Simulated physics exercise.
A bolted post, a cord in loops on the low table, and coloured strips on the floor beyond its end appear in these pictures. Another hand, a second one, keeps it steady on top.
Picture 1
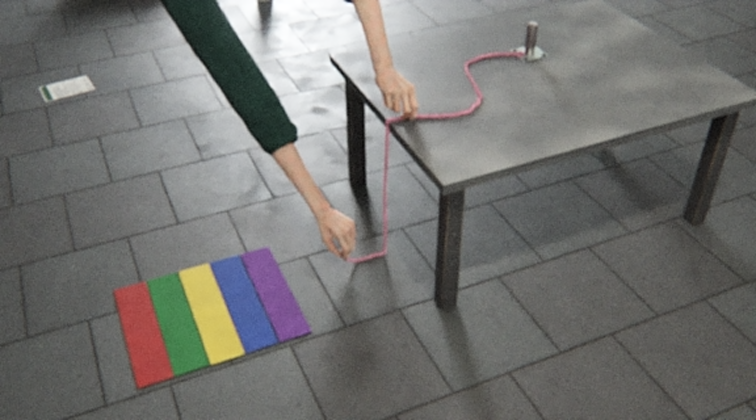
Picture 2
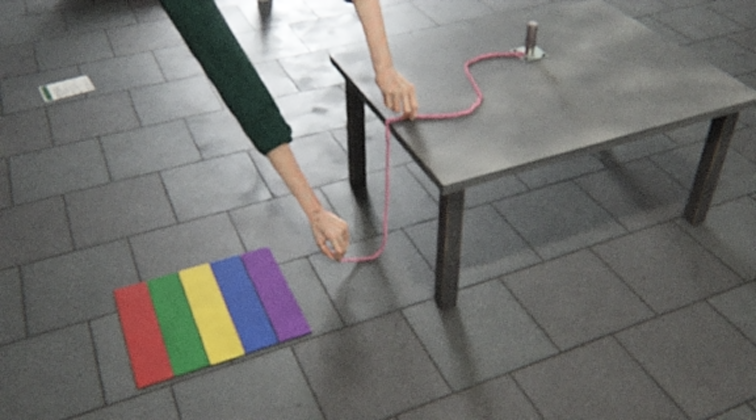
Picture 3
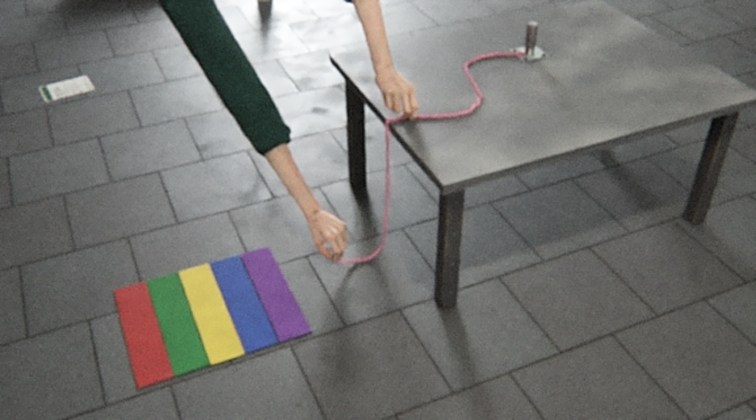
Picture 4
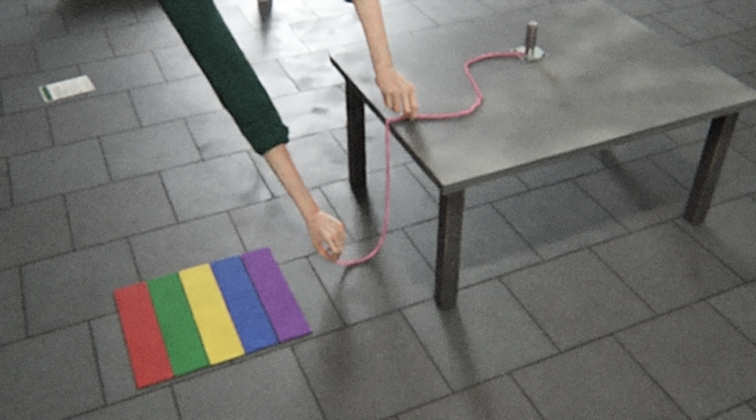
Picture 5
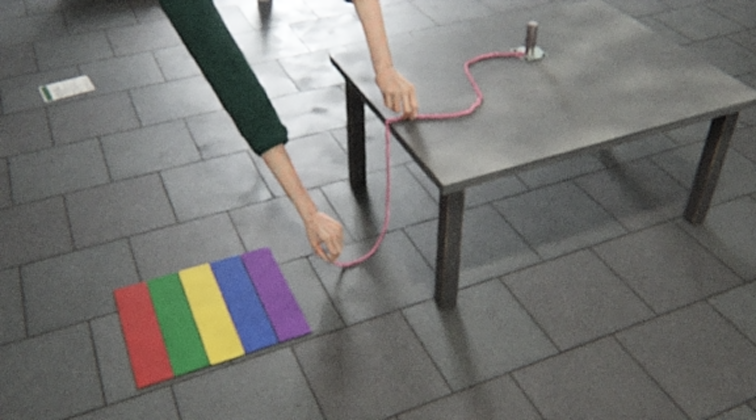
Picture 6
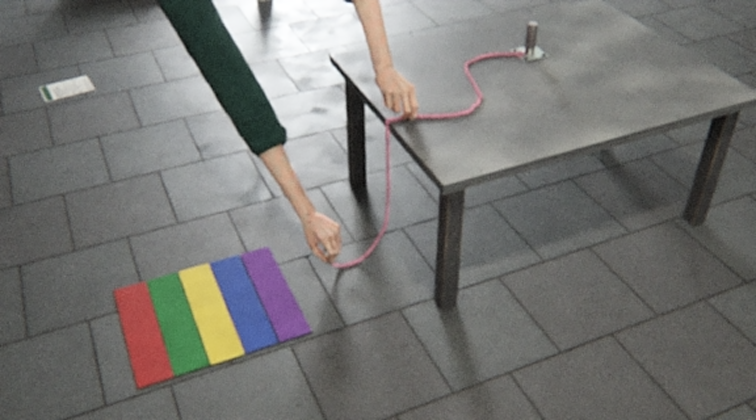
A grey tiled floor with a low dark table at the right is seen from above at an angle. A pink cord curves from a small metal post across the tabletop and hangs over its edge, while red, green, yellow, blue and purple strips lie at lower left. One hand stays on the cord at the edge as a green-sleeved arm draws its lower end slightly left.
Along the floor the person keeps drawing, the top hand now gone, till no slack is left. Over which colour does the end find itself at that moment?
I would say over green.
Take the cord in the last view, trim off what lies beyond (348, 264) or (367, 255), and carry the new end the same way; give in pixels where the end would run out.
The pixels are (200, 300) and (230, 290), in that order.
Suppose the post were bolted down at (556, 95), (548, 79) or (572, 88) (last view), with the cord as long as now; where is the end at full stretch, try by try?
The spots are near (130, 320), (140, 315) and (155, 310).
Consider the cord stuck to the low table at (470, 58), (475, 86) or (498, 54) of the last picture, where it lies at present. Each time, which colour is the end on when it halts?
First try green, second try yellow, third try green.
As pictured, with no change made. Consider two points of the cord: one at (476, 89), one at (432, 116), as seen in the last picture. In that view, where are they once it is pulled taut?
About (434, 91), and the other about (363, 131).
Soon after, end near (226, 291); over blue.
Then, end near (188, 302); over green.
At full stretch, end near (165, 309); over green. It gets as far as the green strip.
